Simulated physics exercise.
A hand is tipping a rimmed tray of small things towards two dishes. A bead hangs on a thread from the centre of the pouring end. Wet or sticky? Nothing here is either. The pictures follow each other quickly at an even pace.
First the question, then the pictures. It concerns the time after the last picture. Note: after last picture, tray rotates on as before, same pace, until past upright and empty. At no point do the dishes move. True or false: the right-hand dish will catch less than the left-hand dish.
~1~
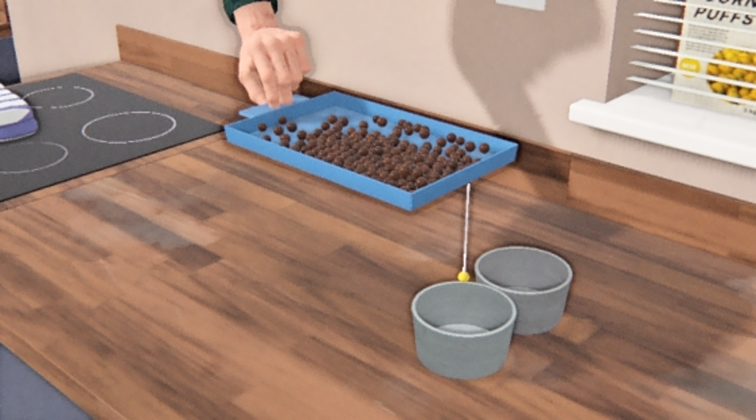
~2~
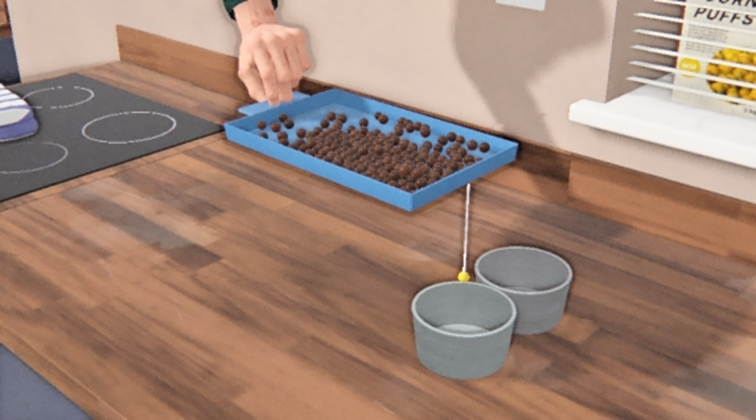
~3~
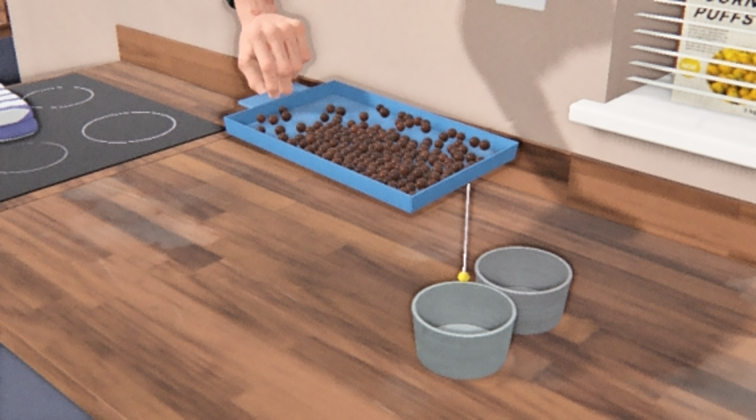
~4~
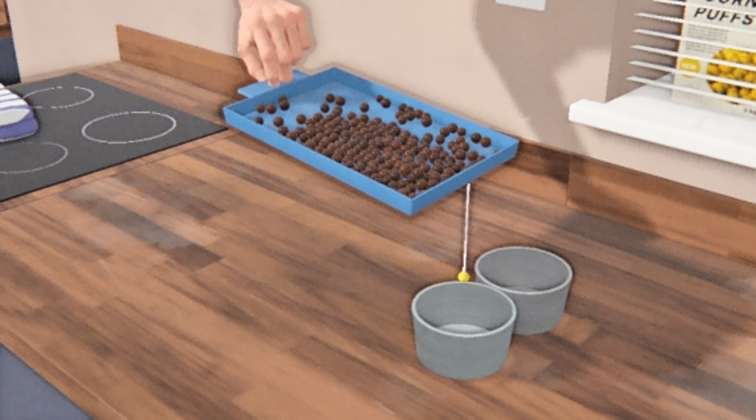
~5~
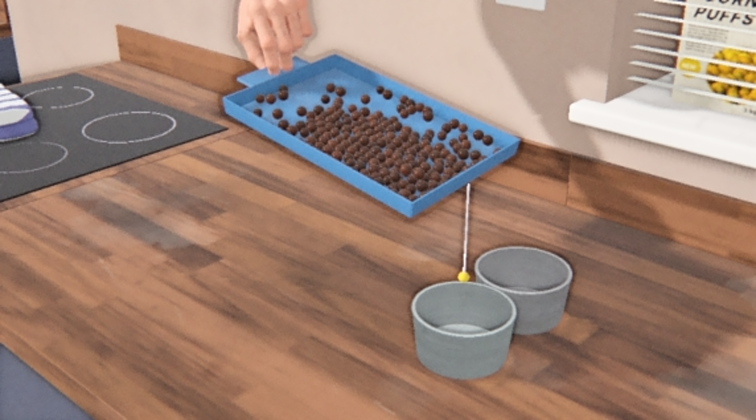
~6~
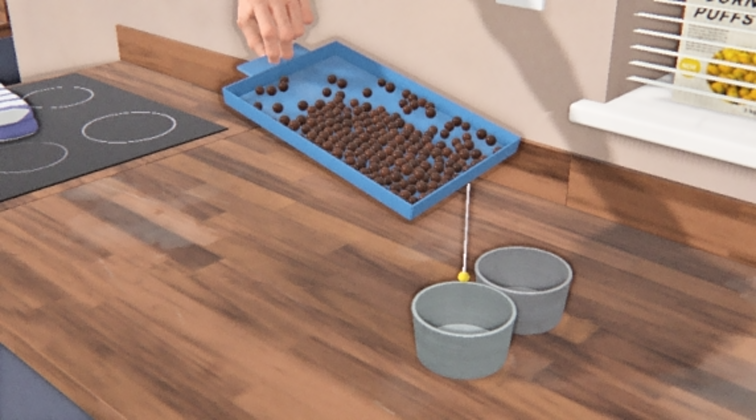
True.
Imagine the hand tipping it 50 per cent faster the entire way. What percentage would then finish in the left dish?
I'd put it at some 30 per cent.
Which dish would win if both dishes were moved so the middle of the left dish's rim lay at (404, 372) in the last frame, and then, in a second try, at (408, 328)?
The first try: The right-hand dish. The second: The left dish.
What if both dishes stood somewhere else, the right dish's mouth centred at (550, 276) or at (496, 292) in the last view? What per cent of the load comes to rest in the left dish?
It would be roughly 30 per cent, followed by roughly 80 per cent.
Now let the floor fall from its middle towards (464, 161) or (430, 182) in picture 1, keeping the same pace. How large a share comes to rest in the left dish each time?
0 % and 20 %, roughly.
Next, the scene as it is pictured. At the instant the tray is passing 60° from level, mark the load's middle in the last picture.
Centre estimate: (400, 128).
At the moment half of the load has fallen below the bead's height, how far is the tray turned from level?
Angle reached: About 95°.
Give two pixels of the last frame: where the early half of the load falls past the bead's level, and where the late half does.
Around (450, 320) at first; around (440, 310) after that.
Soon after the last picture, tray tipped steeply; nearly all on the tray; a stray few outside both; a stray few in the air.
A little later, tray tipped right over; a small part on the tray; about a quarter in the left dish; about half outside both; a small part in the air.
Later still, tray tipped past a quarter turn; about a quarter in the left dish; about two thirds outside both.
By the end, tray tipped past a quarter turn; about a quarter in the left dish; none in the right dish; about two thirds outside both.
